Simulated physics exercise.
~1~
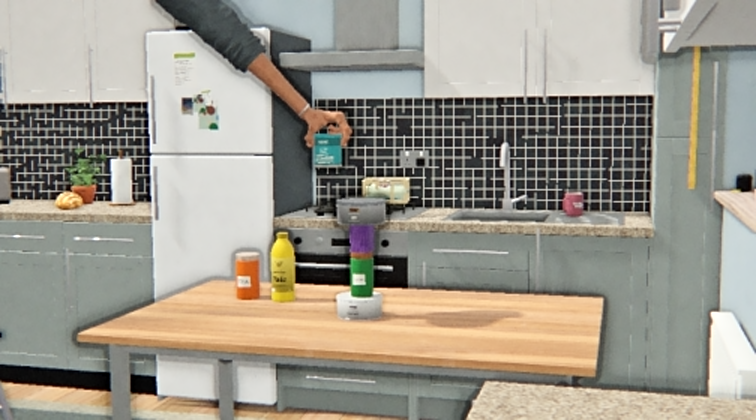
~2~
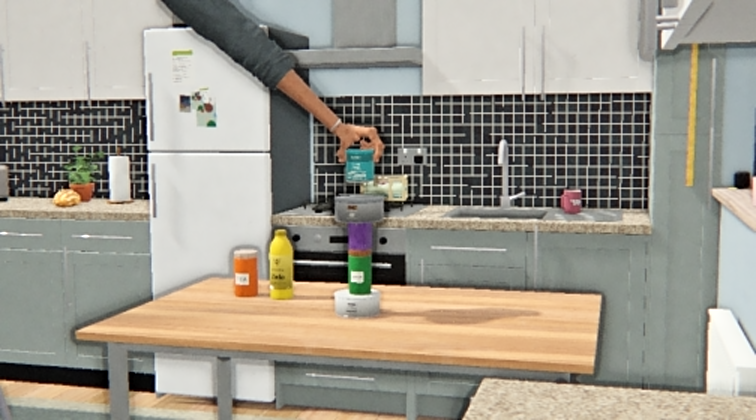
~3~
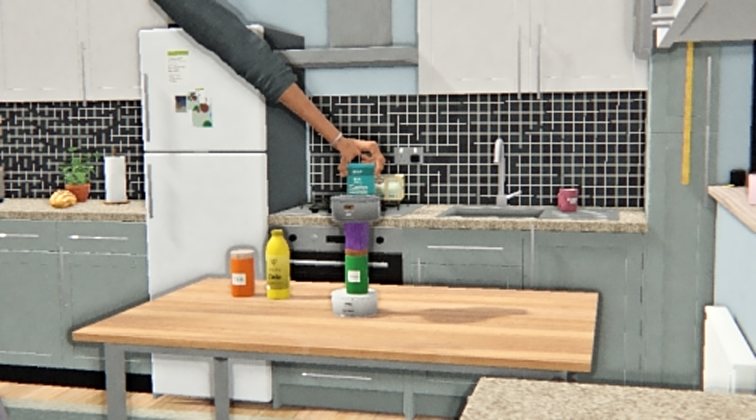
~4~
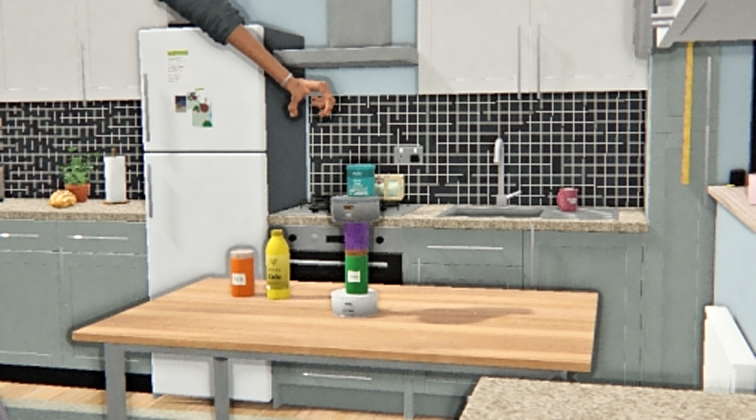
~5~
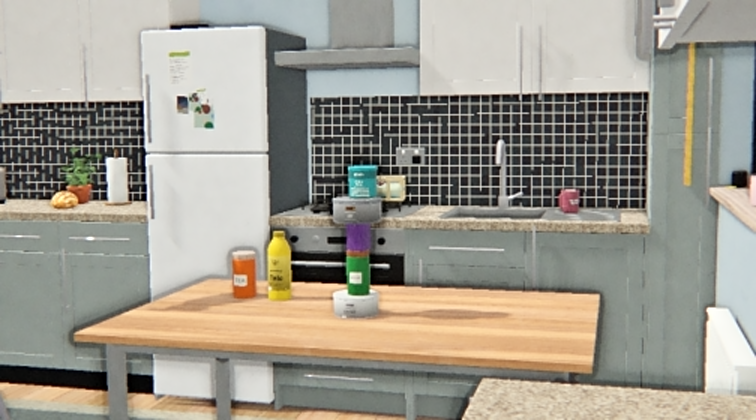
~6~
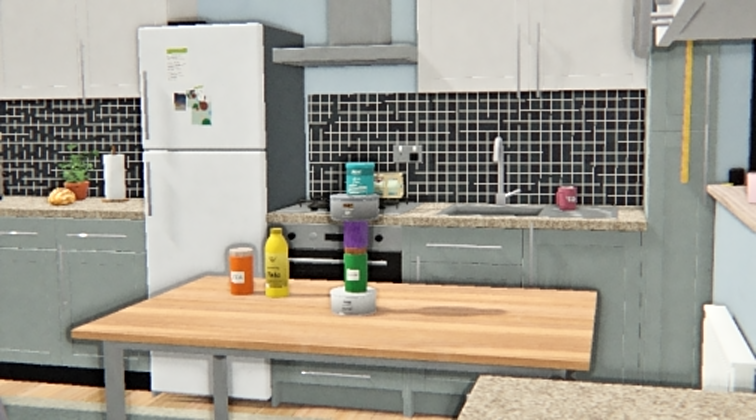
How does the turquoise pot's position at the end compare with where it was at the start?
At the start the turquoise pot is held in a hand, above and to the left of the top of the stack. At the end it is lower and further right, resting on the grey tub with no hand touching it.
